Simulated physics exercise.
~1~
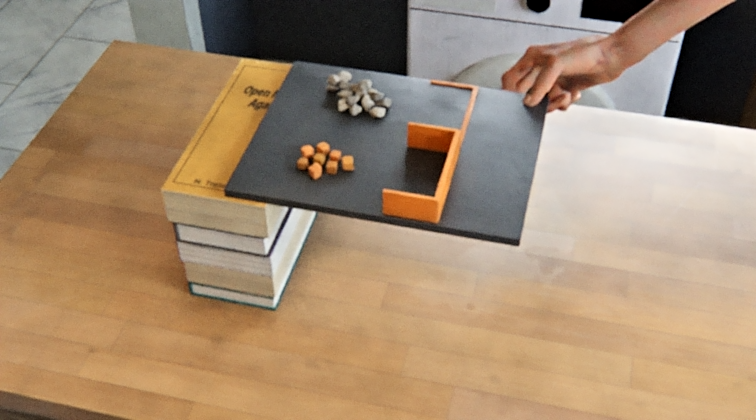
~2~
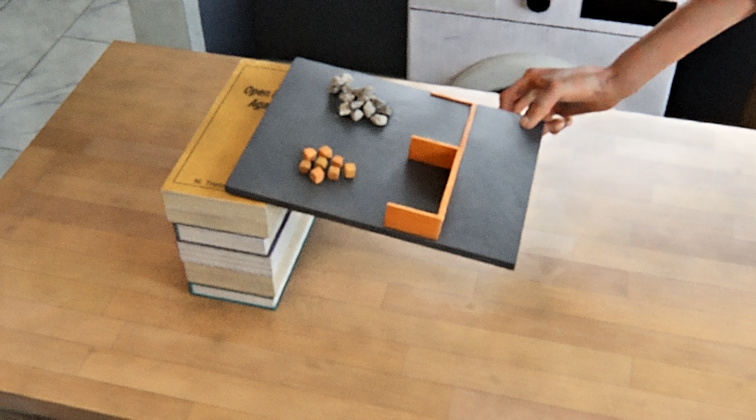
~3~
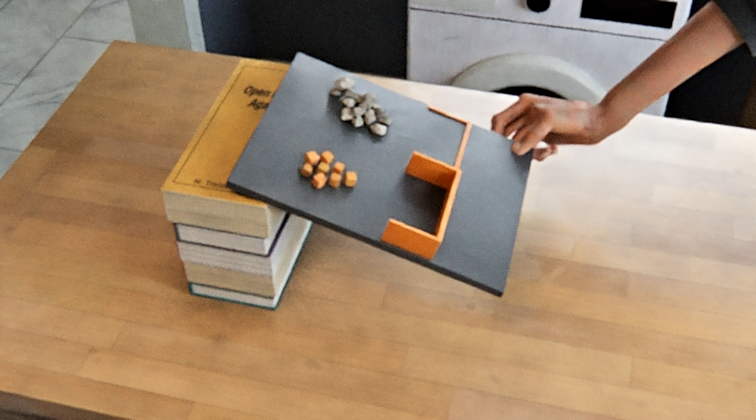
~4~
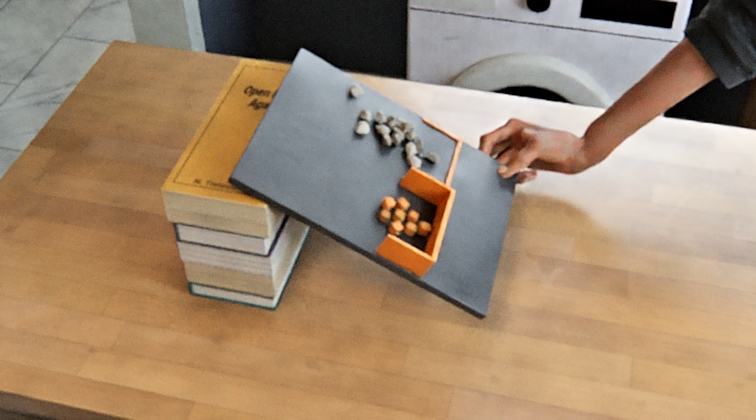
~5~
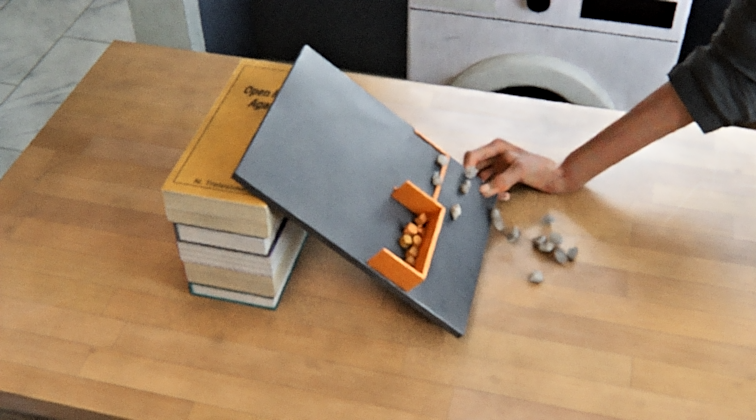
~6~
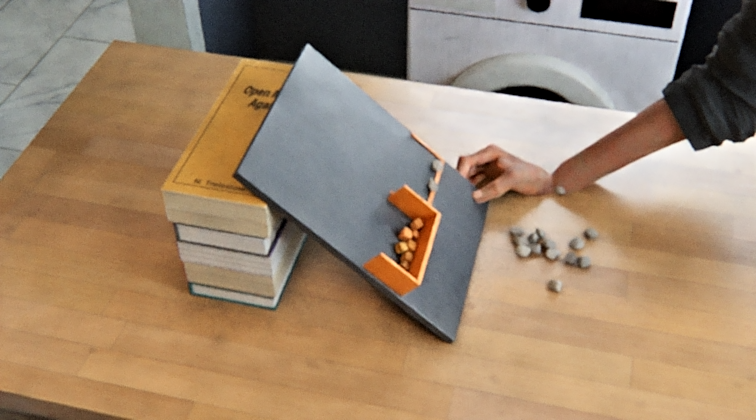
A tilting board sends orange cubes into an orange barrier while most grey stones spill past.
